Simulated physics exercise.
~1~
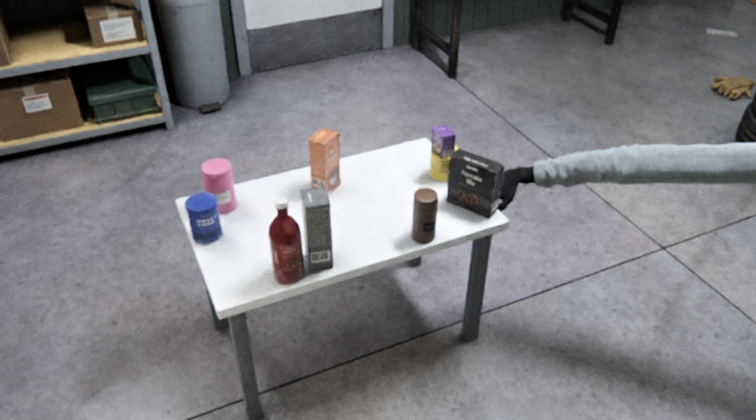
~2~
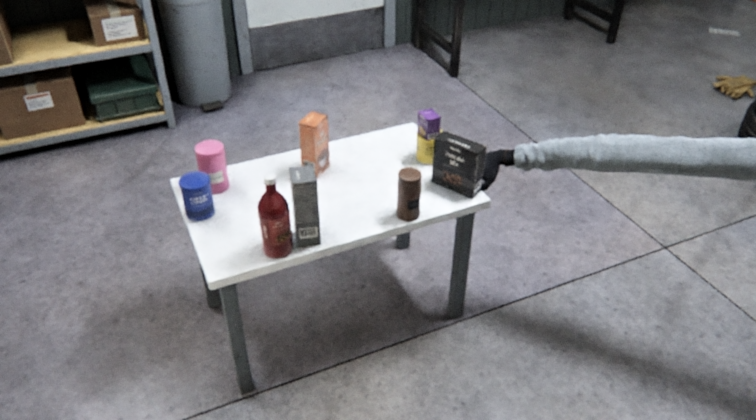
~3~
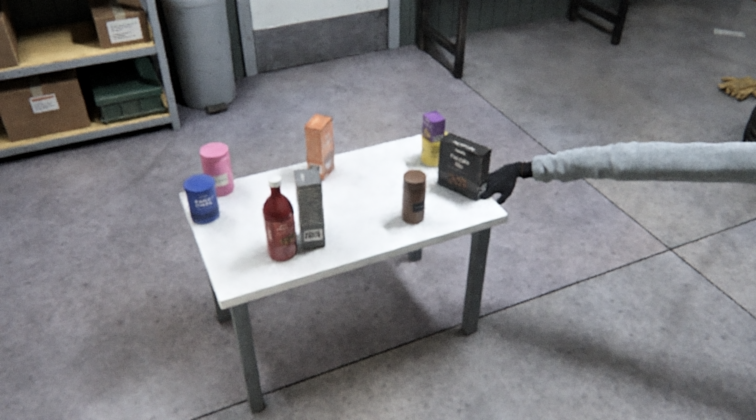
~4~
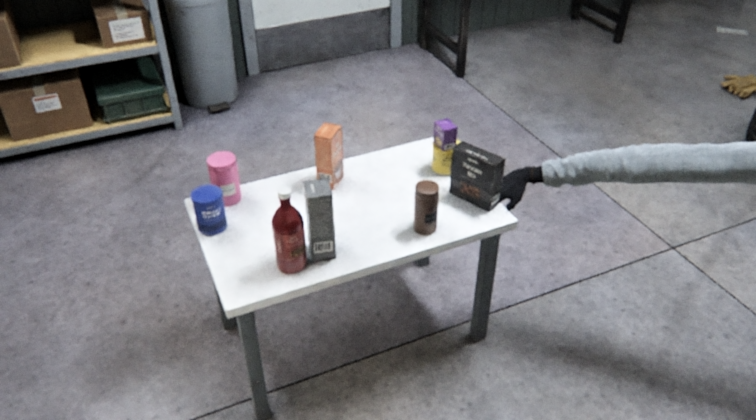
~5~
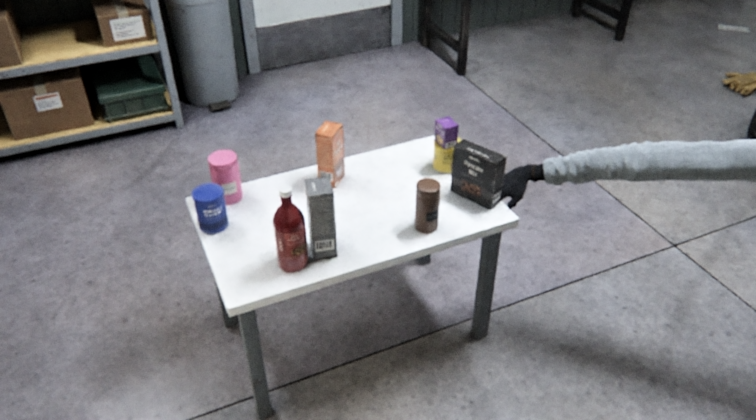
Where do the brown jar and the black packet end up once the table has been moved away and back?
Both are still on the table, with the brown jar upright near the front edge and the black packet close to the gloved hand on the right.
